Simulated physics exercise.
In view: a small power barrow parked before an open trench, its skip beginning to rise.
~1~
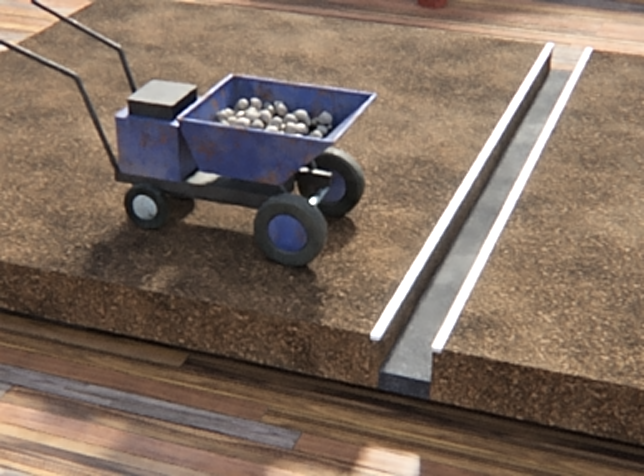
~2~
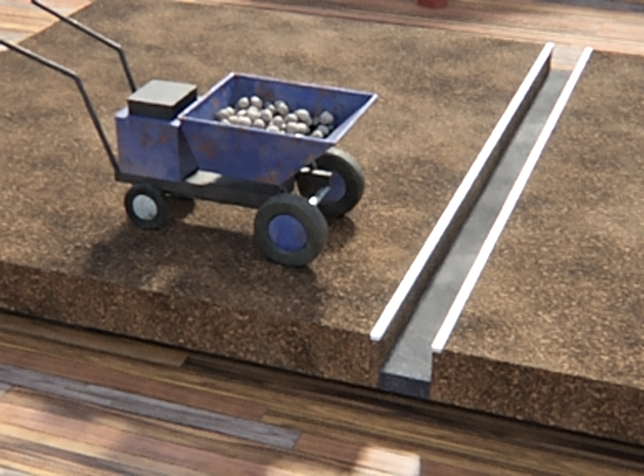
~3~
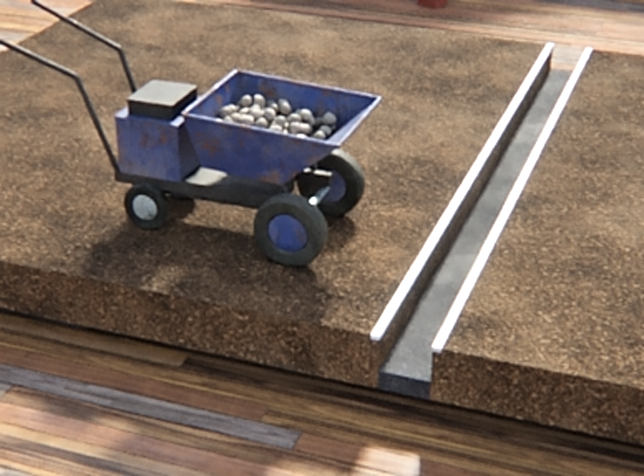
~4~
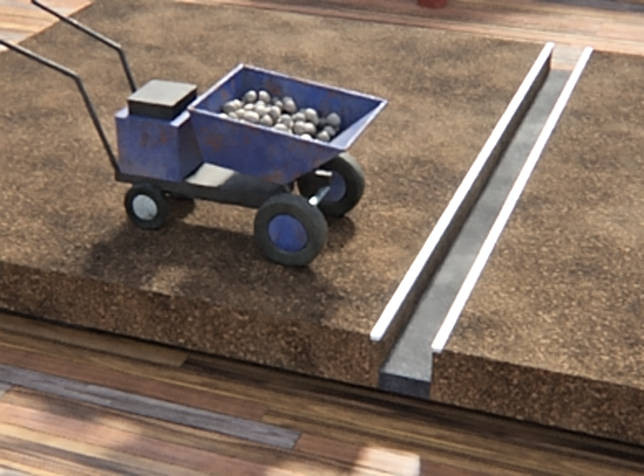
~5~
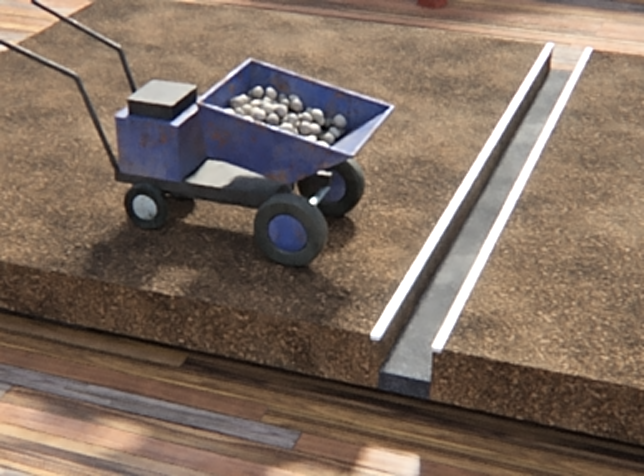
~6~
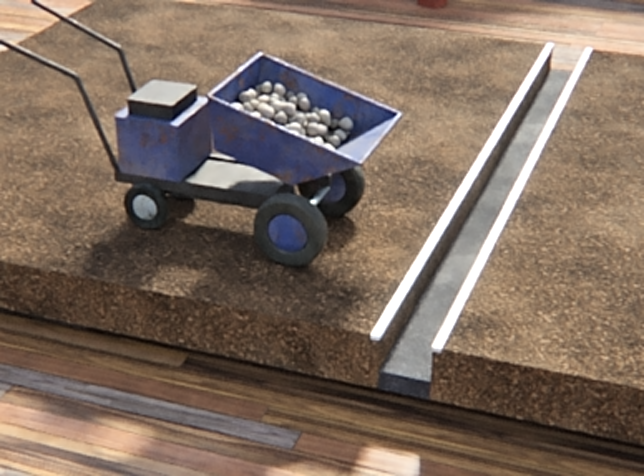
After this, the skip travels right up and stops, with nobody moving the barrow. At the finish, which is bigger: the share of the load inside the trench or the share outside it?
The share inside is bigger.
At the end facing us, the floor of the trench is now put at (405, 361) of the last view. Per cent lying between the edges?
70 %.
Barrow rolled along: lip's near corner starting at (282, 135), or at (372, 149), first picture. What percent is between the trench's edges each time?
You'd see around 30 per cent the first time and around 50 per cent the second.
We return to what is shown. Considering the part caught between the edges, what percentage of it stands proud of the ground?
My guess is some 5 per cent.
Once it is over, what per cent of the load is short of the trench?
It comes to 5 per cent or so.
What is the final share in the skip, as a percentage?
Roughly 5 per cent.
Soon after the last picture, skip tipped steeply; all in the skip.
A little later, skip tipped right over; most in the skip; a stray few short of the trench; a small part in or heaped over the trench; a stray few falling.
Later still, skip tipped right over; a small part in the skip; a small part short of the trench; most in or heaped over the trench; a small part beyond it.
At rest, skip tipped right over; a stray few in the skip; a small part short of the trench; most in or heaped over the trench; a small part beyond it.
